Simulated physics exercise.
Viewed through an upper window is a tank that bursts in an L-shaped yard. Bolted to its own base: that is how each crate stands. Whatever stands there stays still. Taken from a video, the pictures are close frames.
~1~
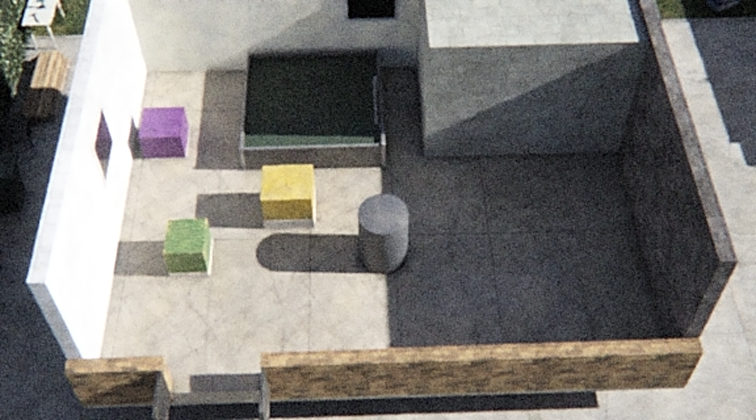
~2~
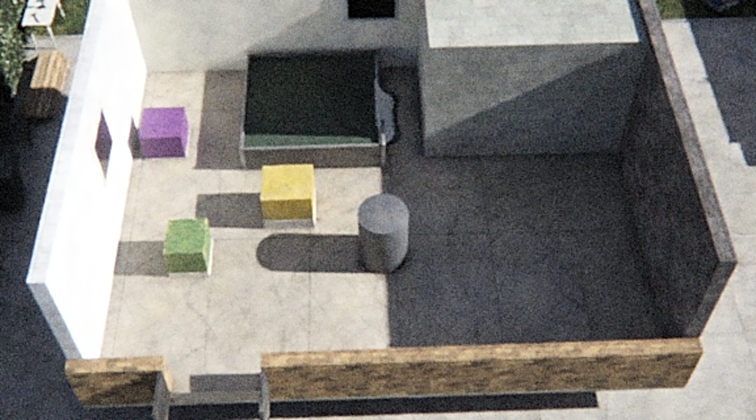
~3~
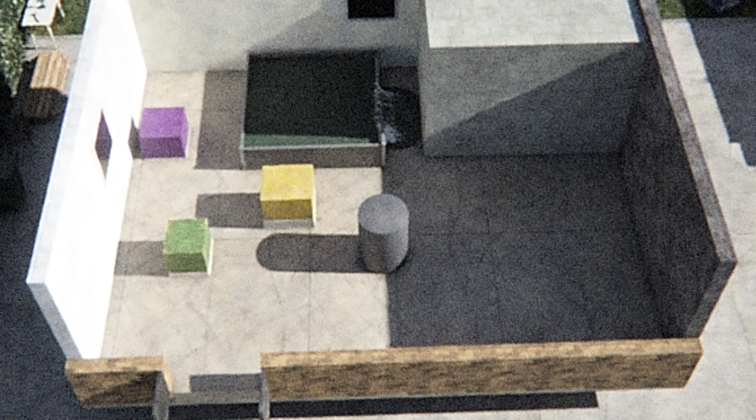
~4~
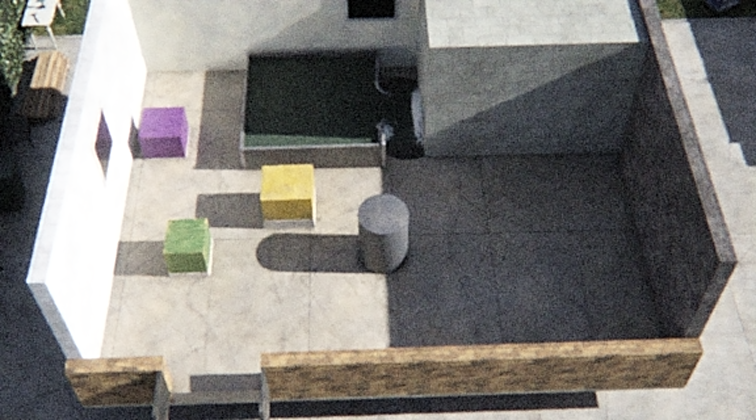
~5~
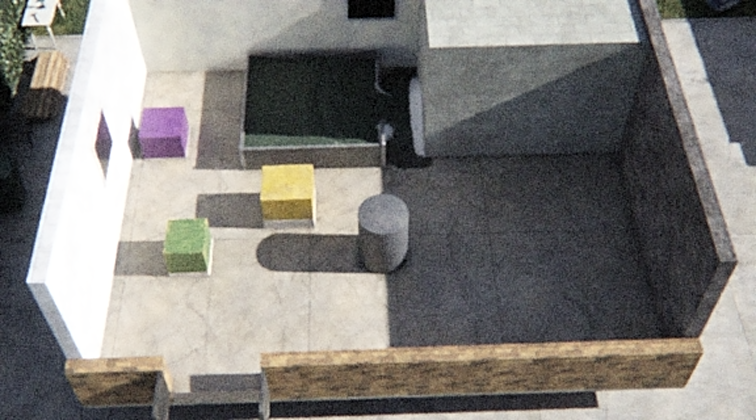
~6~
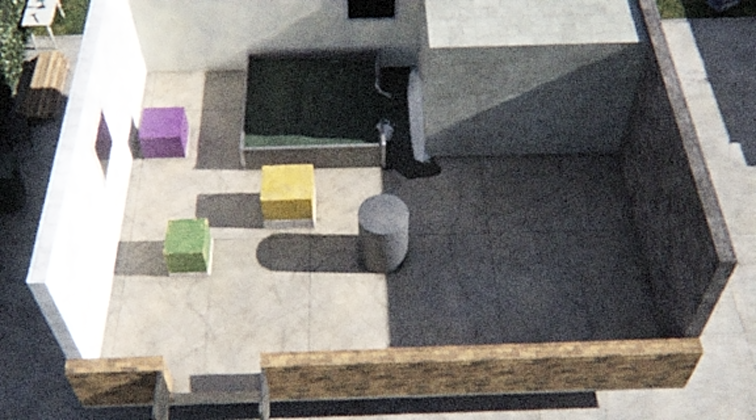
Dark tank in a walled yard leaking water from its right side, the liquid spreading along the pale block and toward the viewer.
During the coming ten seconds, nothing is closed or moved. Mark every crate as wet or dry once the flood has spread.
Purple crate: Wet, yellow crate: Dry, green crate: Dry.
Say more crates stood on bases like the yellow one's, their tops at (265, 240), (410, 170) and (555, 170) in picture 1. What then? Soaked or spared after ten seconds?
Respectively: Comes through fine, is reached and comes through fine.
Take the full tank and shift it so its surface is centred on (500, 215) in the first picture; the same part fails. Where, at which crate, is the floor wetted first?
One in yellow.
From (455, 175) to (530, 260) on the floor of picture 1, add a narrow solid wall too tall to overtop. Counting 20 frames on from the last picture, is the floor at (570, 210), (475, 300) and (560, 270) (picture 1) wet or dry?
The first point comes out unwetted, the next inundated, the last unwetted.
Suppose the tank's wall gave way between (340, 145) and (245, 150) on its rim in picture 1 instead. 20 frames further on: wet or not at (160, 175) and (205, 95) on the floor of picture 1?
Taking them in turn: Underwater, then left clear.
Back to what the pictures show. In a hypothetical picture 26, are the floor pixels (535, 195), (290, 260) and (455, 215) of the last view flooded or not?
Going through them in order, I'd say clear, drenched and drenched.
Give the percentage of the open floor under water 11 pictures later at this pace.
Around 20 percent, give or take.
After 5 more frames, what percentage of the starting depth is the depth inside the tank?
I make it 78 per cent.
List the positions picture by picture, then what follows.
Still water in the tank at (313, 101), in the first frame.
The front is at (391, 142), out from the gap at (380, 112), in the second frame.
Water pours out at (380, 113) and has run to (411, 141), in the third frame.
The front is at (422, 151), out from the gap at (380, 112), in the fourth frame.
Water pours out at (380, 112) and has run to (423, 164), in the fifth frame.
The front is at (430, 169), out from the gap at (380, 111), in the sixth frame.
A moment on, water covers 10 % of the floor; the purple crate not reached, the yellow crate not reached, the green crate not reached.
Next, water covers 20 % of the floor; the purple crate not reached, the yellow crate water round its plinth, the green crate not reached.
Then, water covers 40 % of the floor; the purple crate water round its plinth, the yellow crate water round its plinth, the green crate water round its plinth.
Later, water covers 65 % of the floor; the purple crate water round its plinth, the yellow crate water round its plinth, the green crate water round its plinth.
In the end, water covers 95 % of the floor; the purple crate was topped, the yellow crate stayed above the water, the green crate stayed above the water.
